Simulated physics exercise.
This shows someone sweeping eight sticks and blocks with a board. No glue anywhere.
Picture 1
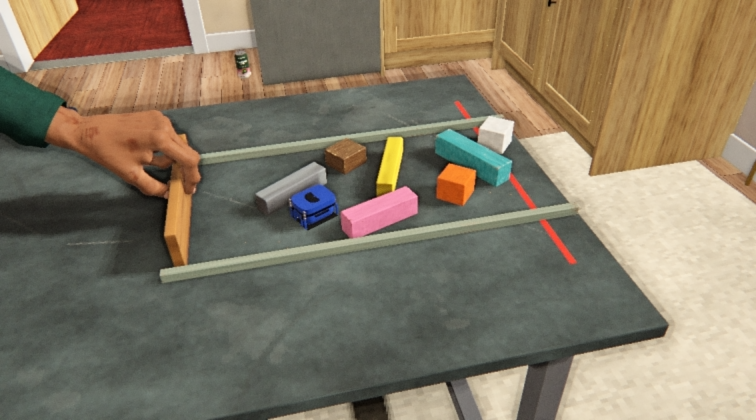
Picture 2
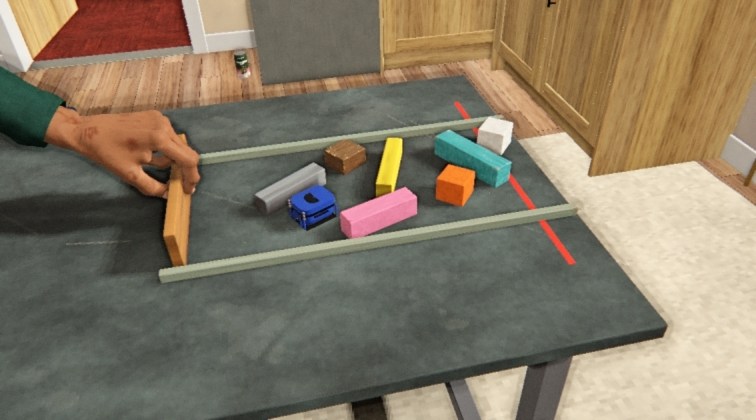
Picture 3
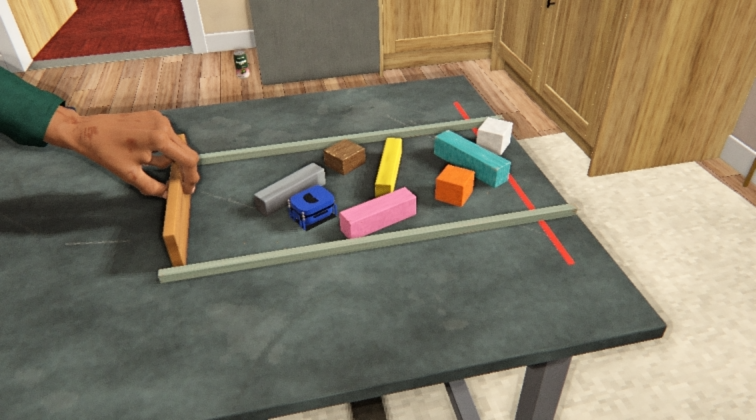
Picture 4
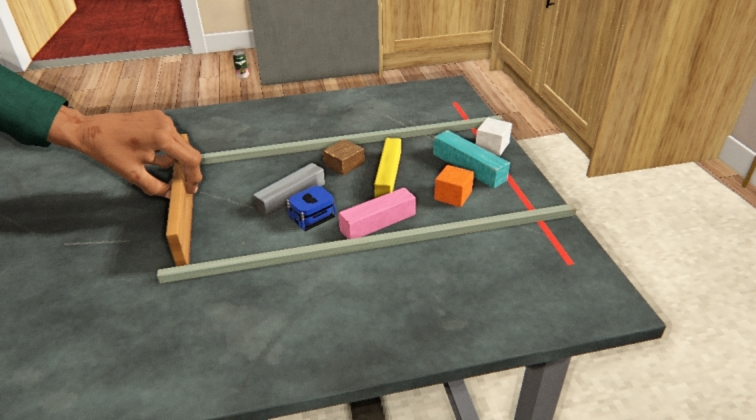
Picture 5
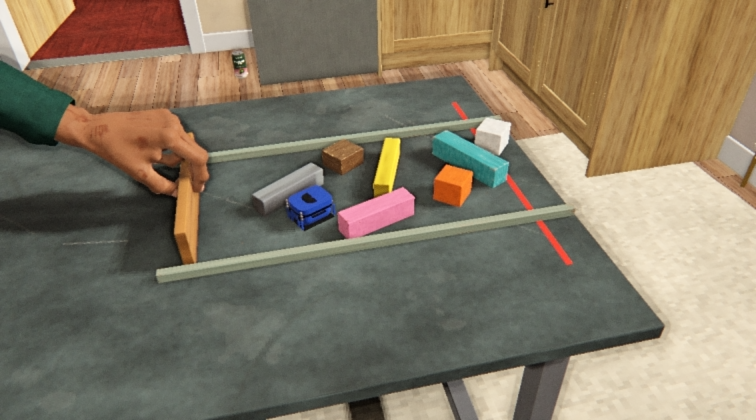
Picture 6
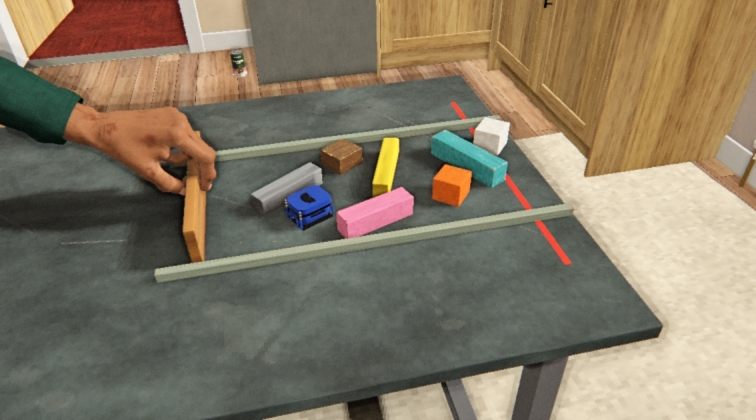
On a dark tabletop, a hand holds an upright wooden board at the left end of two pale rails, with colourful blocks and sticks lying between them and red tape to the right. The hand stays still at first, then slides the board slightly rightward, without touching the scattered pieces.
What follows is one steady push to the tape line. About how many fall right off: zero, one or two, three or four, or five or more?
Outcome: The number that fall off is three or four.
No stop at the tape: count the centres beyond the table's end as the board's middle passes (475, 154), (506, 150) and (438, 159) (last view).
Past the end: 2, 5 and 0.
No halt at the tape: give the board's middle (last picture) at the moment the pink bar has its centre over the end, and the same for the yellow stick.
About (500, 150), and (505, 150) for the other.
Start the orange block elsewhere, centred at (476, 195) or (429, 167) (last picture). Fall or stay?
Place by place, it falls; goes over.
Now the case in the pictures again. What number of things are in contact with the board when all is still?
4 of them.
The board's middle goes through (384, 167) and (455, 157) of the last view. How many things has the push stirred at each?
5 and 8.
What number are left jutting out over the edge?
It comes to 2.
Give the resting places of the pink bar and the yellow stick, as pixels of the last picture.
First (565, 196), then (524, 149).
Soon after, none off yet; white block at rest near (491, 136); turquoise bar at rest near (468, 158); orange block at rest near (452, 185).
Then, none off yet; white block at rest near (491, 136); turquoise bar at rest near (468, 158); orange block at rest near (453, 185).
Further on, none off yet; white block moved about its own width near (522, 131); turquoise bar moved about its own width near (516, 152); orange block moved well along near (518, 176).
At rest, the number that fall off is three or four; fallen, orange block, turquoise bar and white block.
